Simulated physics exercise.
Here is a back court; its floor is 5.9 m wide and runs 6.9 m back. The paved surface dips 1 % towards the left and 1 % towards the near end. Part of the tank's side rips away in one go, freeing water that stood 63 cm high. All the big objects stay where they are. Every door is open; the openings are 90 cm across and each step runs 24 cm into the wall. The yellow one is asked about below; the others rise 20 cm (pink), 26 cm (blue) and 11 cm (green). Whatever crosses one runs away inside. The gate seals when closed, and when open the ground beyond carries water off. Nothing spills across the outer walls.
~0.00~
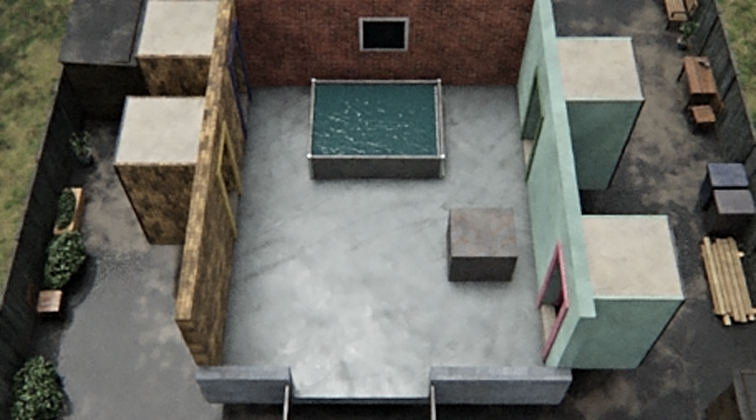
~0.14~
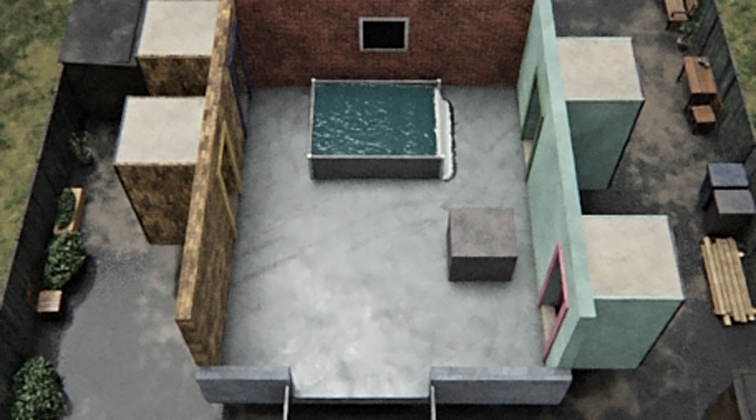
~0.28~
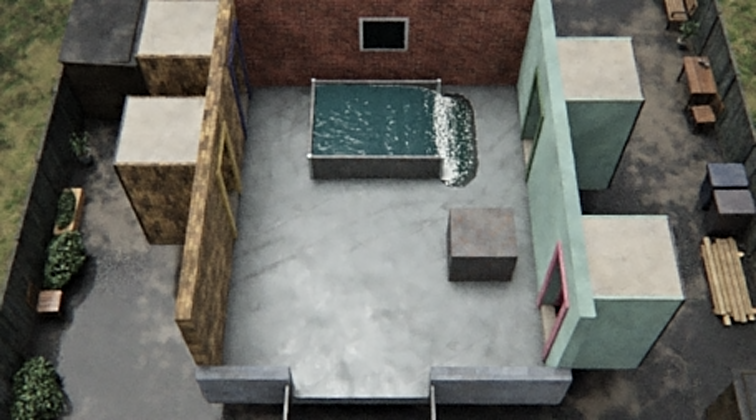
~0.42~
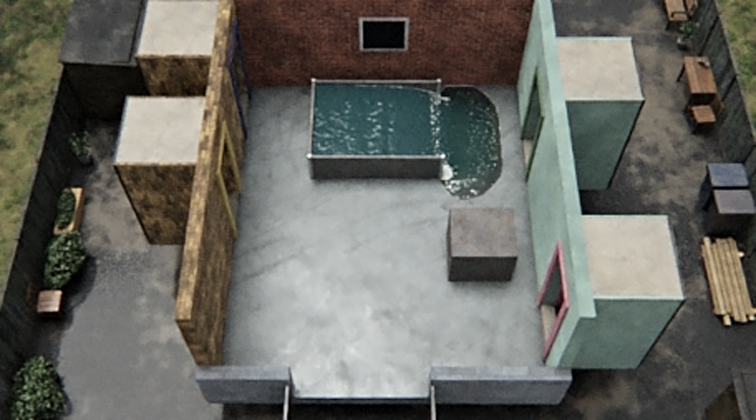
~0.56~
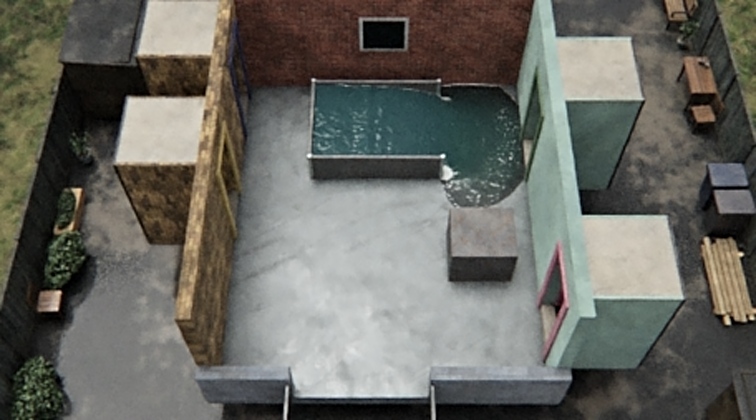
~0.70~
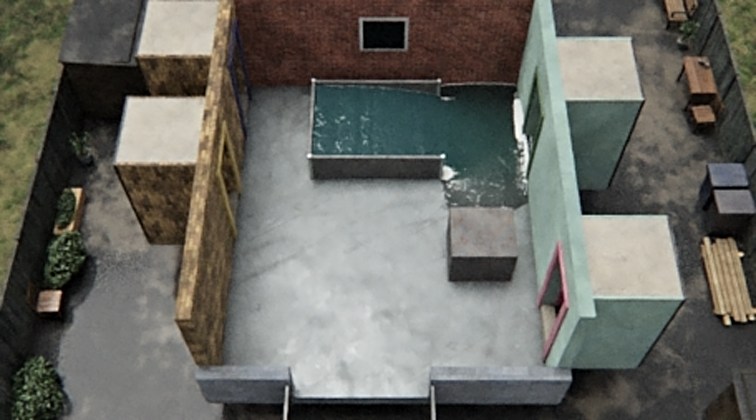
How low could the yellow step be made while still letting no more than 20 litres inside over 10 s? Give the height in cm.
Some 9 cm above the ground.
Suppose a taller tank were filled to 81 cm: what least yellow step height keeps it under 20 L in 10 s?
Some 13.0 cm.
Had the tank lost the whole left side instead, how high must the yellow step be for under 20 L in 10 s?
About 18 cm.
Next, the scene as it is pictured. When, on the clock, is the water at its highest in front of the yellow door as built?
At about 6.0 s.
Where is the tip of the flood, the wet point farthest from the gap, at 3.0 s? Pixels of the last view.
Near (541, 384).
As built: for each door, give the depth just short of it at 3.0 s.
Depths in cm: Pink 10, blue 0, yellow 0, green 29.
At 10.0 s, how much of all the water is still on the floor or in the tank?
About 80 per cent.
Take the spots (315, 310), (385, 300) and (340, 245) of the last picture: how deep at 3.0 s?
In that order: 0, 0 and 0 cm.
After 1.4 s water covers 15 % of the floor, deepest (42 cm) near (511, 87); it has not reached the yellow door.
After 3.0 s water covers 30 % of the floor, deepest (32 cm) near (515, 119); it has not reached the yellow door.
After 10.0 s water covers 95 % of the floor, deepest (17 cm) near (220, 384); 12 cm at the yellow door, 0 litres in over its 16 cm step.
At the yellow door as built, the water arrived by 5.3 s and peaked near 15 cm at 5.8 s.
Run again over the same 10 s with other heights there, 38 litres in over 7.5 cm, 14 litres over 10 cm. The limit of 20 litres is kept from about 9 cm up.
